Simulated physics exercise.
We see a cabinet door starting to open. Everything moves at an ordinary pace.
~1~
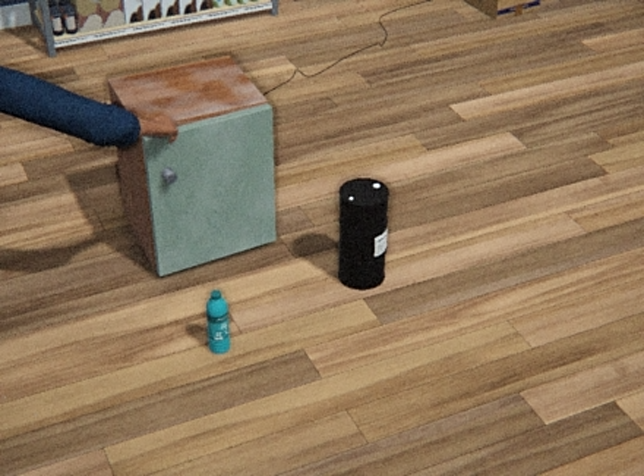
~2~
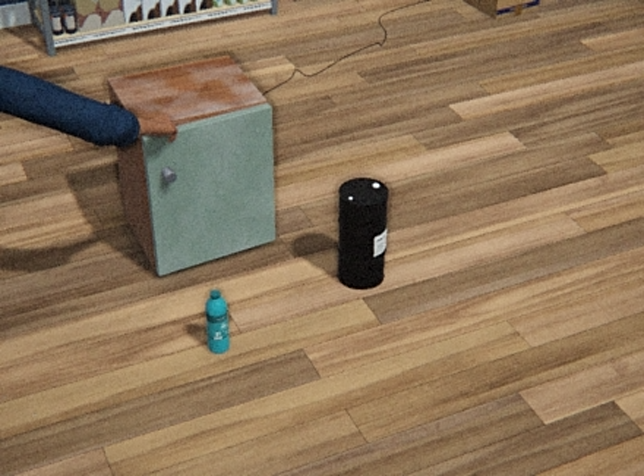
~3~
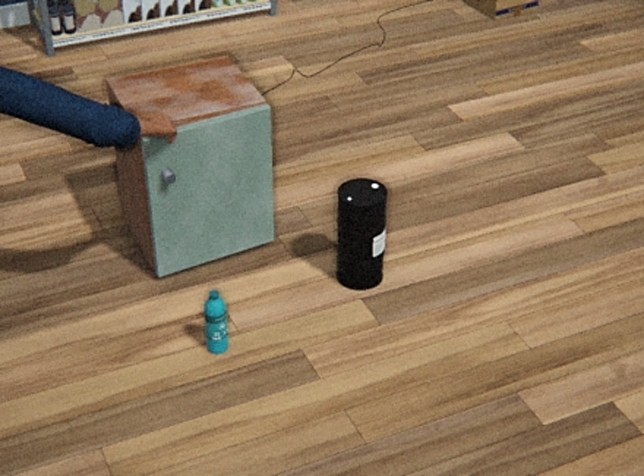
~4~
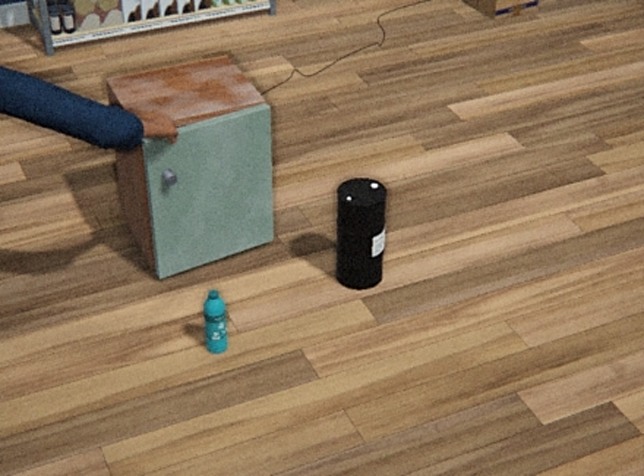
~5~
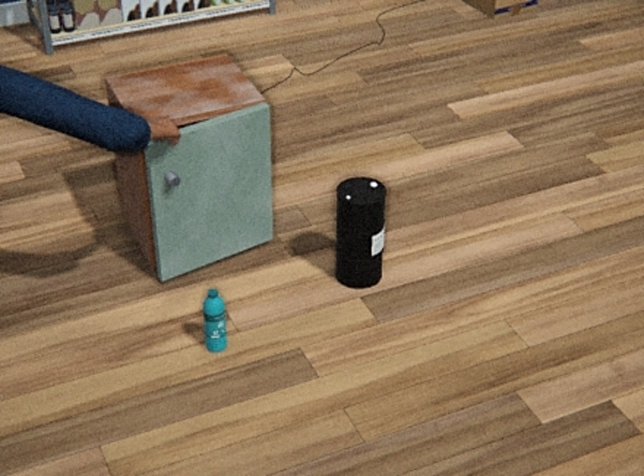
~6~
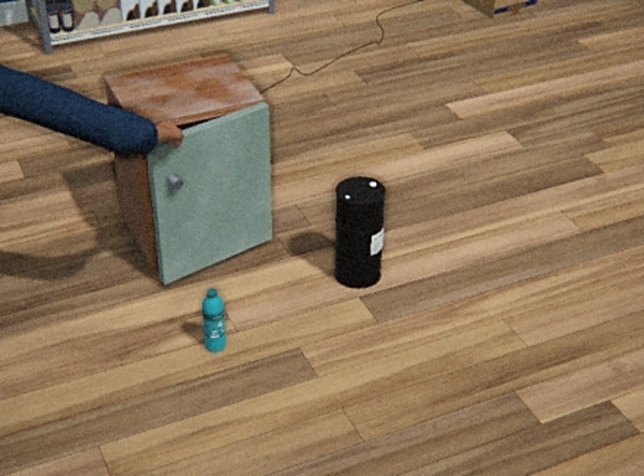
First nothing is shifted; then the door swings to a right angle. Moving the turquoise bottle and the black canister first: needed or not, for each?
Turquoise bottle: Not needed; black canister: Not needed.
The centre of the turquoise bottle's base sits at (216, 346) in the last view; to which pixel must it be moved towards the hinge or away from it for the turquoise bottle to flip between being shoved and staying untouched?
The turning point is around (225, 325).
Then, 0.76 s later than the last frame, door 36° open; turquoise bottle at rest near (214, 319); black canister at rest near (359, 233).
Then, 1.66 s later than the last frame, door 64° open; turquoise bottle at rest near (214, 319); black canister at rest near (359, 233).
Then, 2.42 s later than the last frame, door 88° open; turquoise bottle at rest near (214, 319); black canister at rest near (359, 233).
When it is over, the turquoise bottle stays untouched, near (214, 319); the black canister stays untouched, near (359, 233).
